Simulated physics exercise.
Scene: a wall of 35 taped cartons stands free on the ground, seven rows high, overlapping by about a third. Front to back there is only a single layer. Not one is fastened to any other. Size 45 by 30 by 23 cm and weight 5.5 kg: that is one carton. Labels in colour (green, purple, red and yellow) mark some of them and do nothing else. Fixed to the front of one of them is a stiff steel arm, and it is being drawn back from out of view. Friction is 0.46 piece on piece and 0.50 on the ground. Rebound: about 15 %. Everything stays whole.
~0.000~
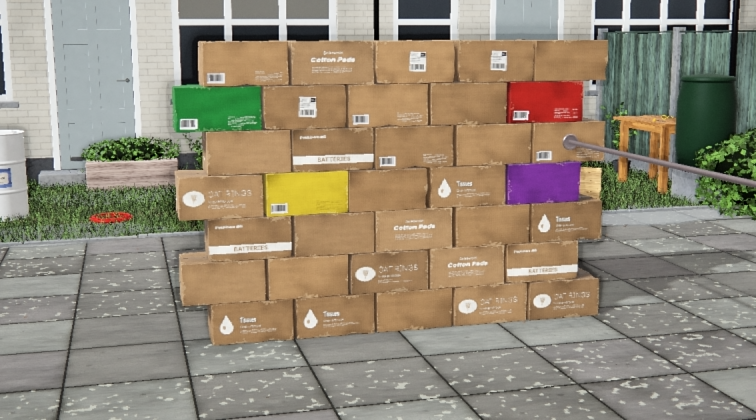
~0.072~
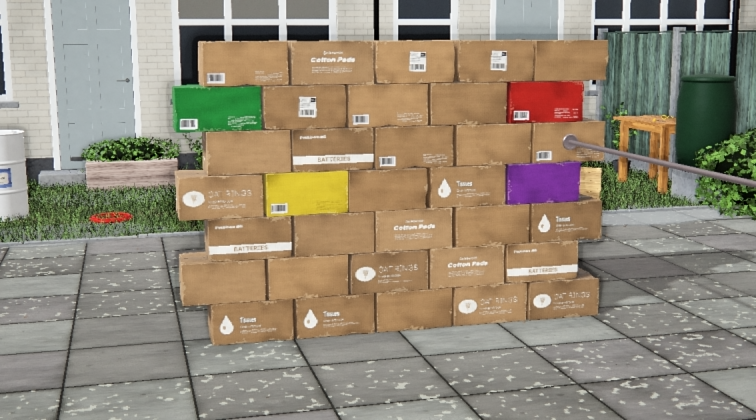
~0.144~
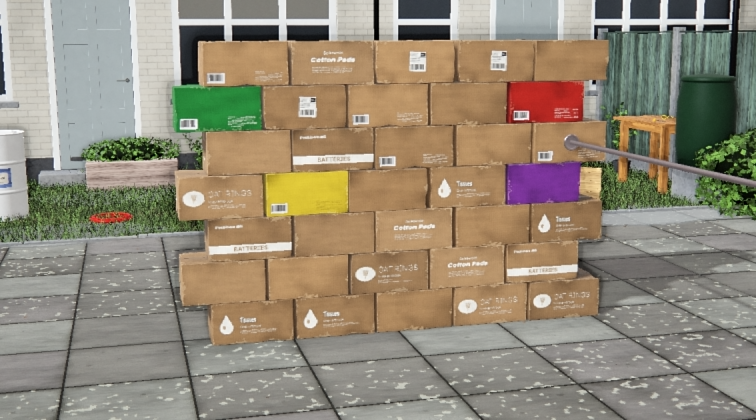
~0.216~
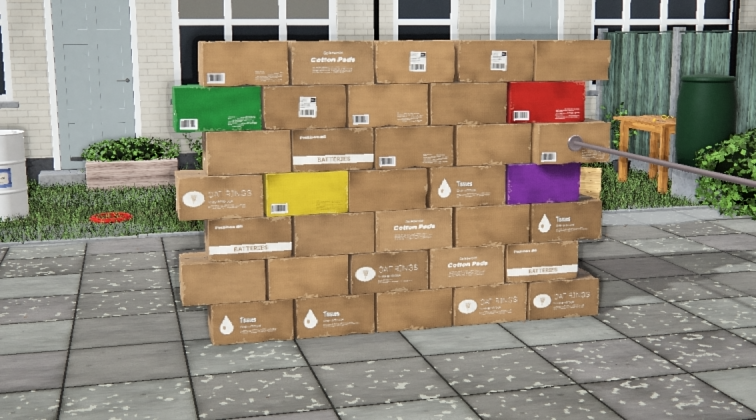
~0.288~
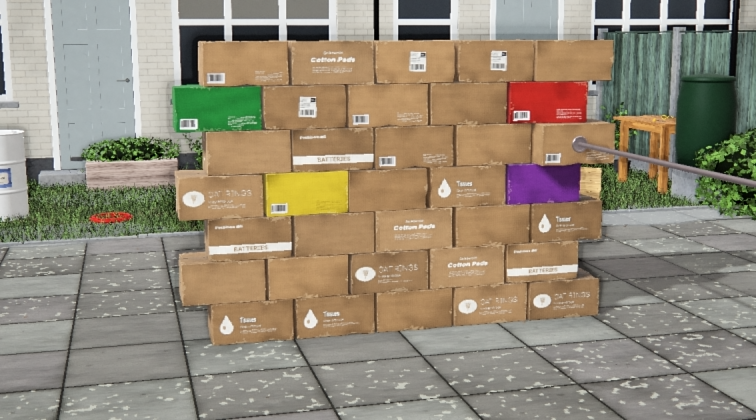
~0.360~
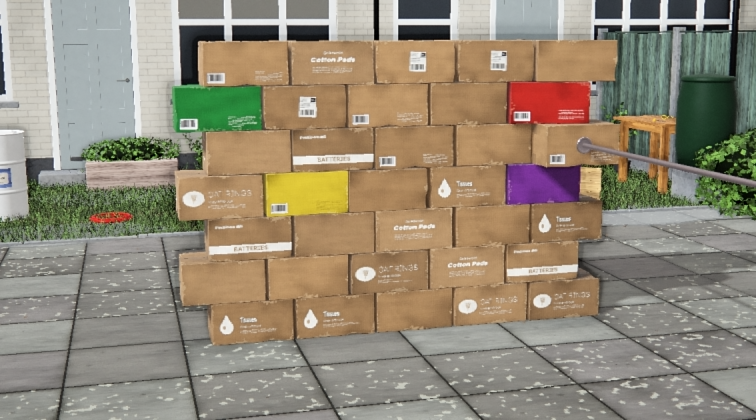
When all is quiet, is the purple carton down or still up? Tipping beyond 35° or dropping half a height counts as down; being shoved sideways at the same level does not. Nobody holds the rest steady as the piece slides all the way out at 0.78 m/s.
Looking at it, I'd say the purple carton doesn't go down.
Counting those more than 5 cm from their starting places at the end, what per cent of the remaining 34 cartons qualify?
Shifted share: 5 %.
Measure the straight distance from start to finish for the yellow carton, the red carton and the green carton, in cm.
I'd estimate yellow at 0 cm, red at 120 cm and green at 0 cm.
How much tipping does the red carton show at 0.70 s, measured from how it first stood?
Roughly 0 degrees.
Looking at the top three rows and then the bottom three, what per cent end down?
For the top it's 10 in a hundred, for the bottom 0 in a hundred.
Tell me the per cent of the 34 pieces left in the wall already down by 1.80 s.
By then 5 %.
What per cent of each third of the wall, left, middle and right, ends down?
From the left: 0, then 0, then 20 percent.
After 0.70 s, none of the 34 other cartons down, 2 disturbed; purple carton unmoved; red carton 29 cm from its place.
After 1.80 s, 2 of the 34 other cartons down; purple carton unmoved; red carton 66° from how it stood, 23 cm lower.
After 2.74 s, 2 of the 34 other cartons down; purple carton unmoved; red carton 74° from how it stood, 1.03 m lower.
In the end (4.2 s), 2 of the 34 other cartons down; purple carton unmoved; red carton on its side; yellow carton unmoved. From the last view, middles, purple carton near (535, 180), red carton near (549, 298).
